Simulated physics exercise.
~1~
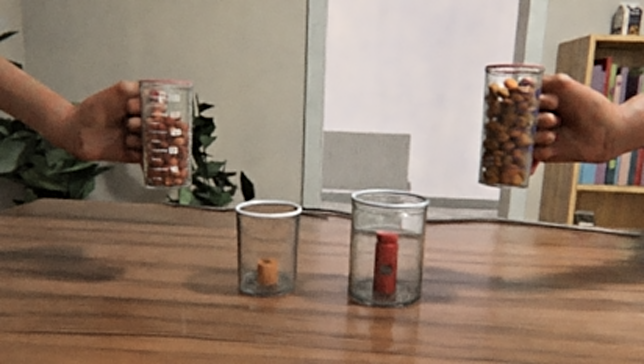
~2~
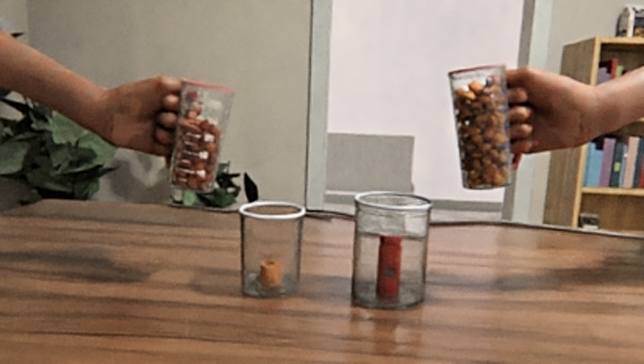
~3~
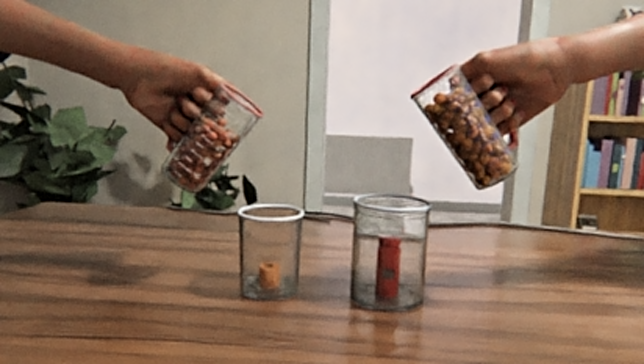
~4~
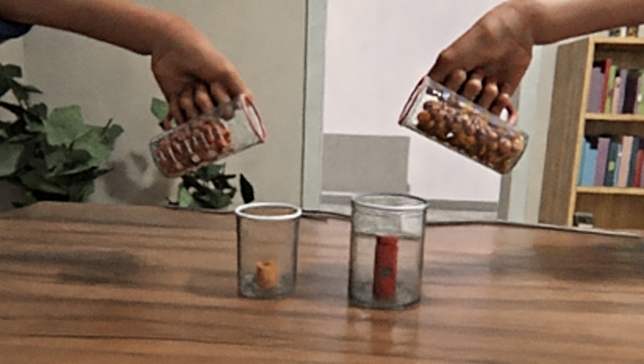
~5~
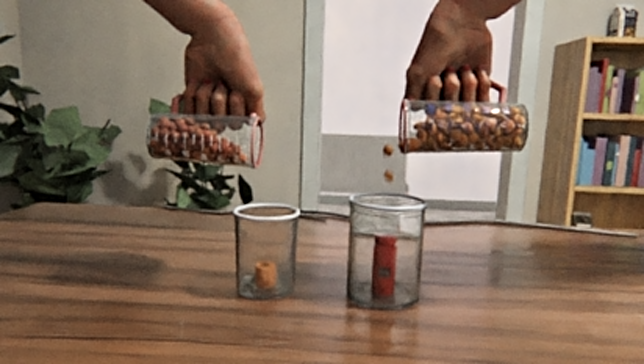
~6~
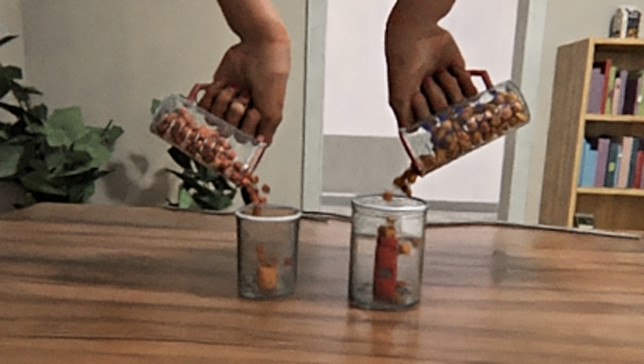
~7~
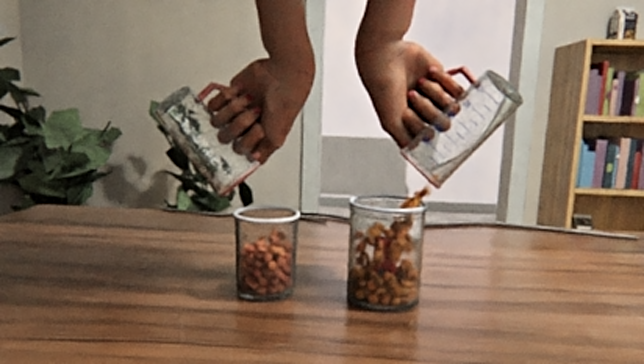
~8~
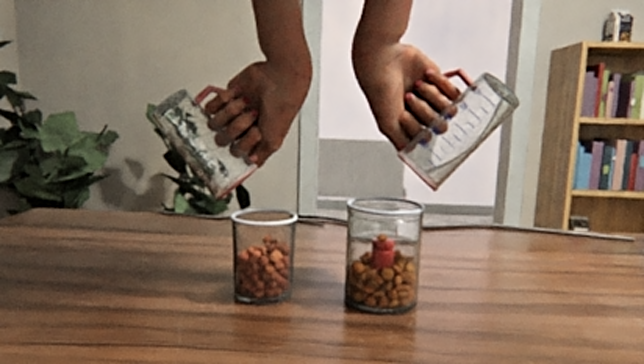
To begin with, two hands hold clear cups of small brownish, bean-like pieces above a wooden table, where a glass on the left holds a short orange object and a wider jar on the right holds a taller red one. The hands move inward and tip the cups onto their sides. A few pieces drop from the right cup, then both cups pour into the containers below. The hands turn the cups further over until they are empty. Finally, the pile in the left glass hides the orange object, while the red one's top still shows above the pieces.
